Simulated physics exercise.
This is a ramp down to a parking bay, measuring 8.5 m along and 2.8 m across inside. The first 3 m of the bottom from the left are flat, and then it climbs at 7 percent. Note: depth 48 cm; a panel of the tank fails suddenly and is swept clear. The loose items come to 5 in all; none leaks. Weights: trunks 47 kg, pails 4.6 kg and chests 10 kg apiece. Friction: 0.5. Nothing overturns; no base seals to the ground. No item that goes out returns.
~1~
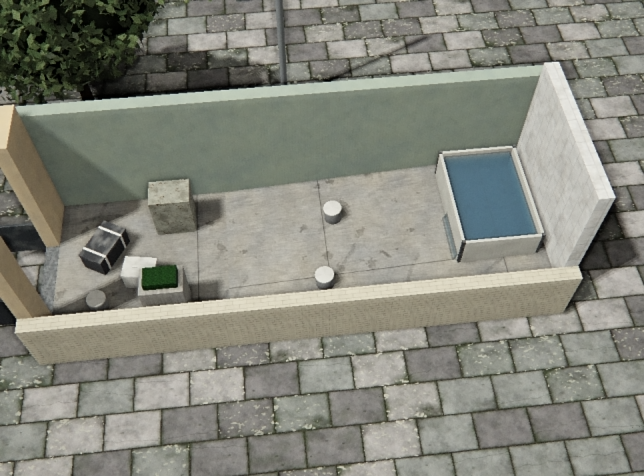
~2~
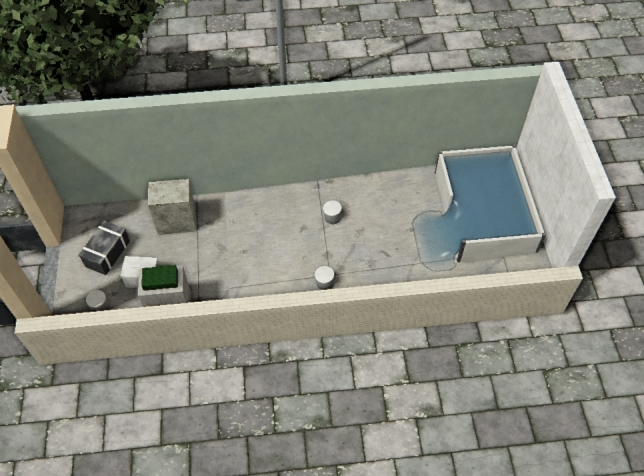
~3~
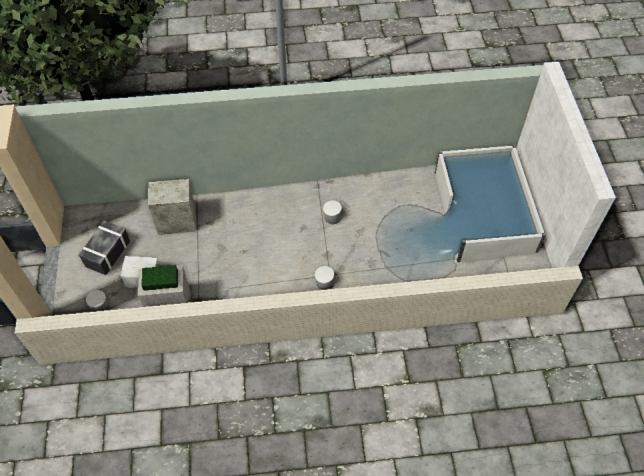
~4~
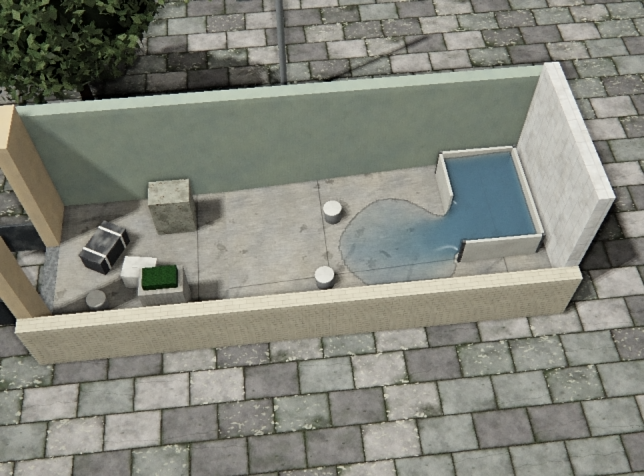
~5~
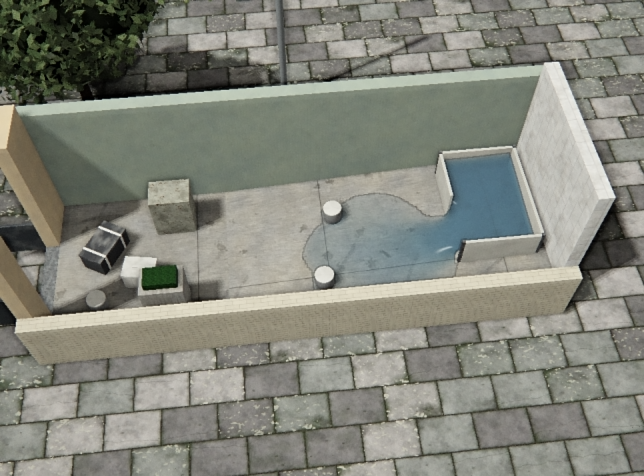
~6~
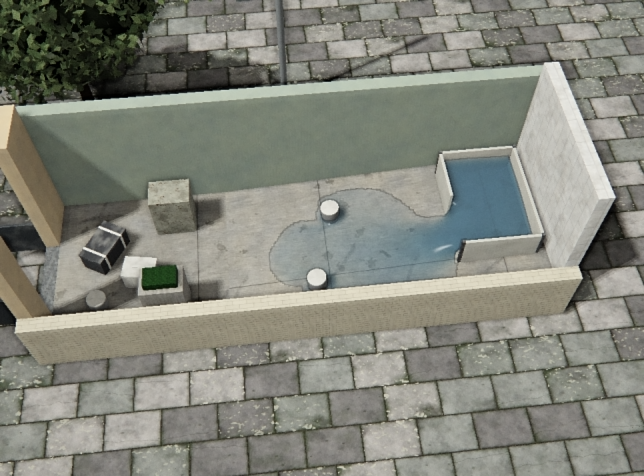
In a walled concrete bay set among grey paving, a tank of blue water stands at the right, with small pale cylinders and blocky objects to its left. The tank's left side opens and water spreads leftward across the floor, reaching around the two middle cylinders, which shift slightly left.
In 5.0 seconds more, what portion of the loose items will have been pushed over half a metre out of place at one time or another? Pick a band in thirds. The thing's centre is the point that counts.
Band: Two thirds or above.
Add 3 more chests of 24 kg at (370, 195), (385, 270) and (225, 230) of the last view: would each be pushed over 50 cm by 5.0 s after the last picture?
One by one they come out lesser, larger, lesser.
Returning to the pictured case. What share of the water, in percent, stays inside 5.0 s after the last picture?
Somewhere near 90 percent, give or take.
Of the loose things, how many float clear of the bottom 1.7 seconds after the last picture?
Count at that moment: 2.
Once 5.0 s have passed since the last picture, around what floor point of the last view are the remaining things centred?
Around (88, 234).
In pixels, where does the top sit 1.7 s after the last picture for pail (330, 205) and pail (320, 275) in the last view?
I'd say close to (211, 193) and close to (182, 257).
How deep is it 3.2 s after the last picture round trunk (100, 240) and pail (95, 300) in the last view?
Around 8 cm and 11 cm.
Then, 0.4 s after the last picture 2 of 5 are over 50 cm from their spots; 0 afloat.
Then, 1.7 s after the last picture 3 of 5 are over 50 cm from their spots; 2 afloat.
Then, 3.2 s after the last picture 5 of 5 are over 50 cm from their spots; 4 afloat.
Then, 5.0 s after the last picture 5 of 5 are over 50 cm from their spots, and 5 have been at some point; 2 afloat.
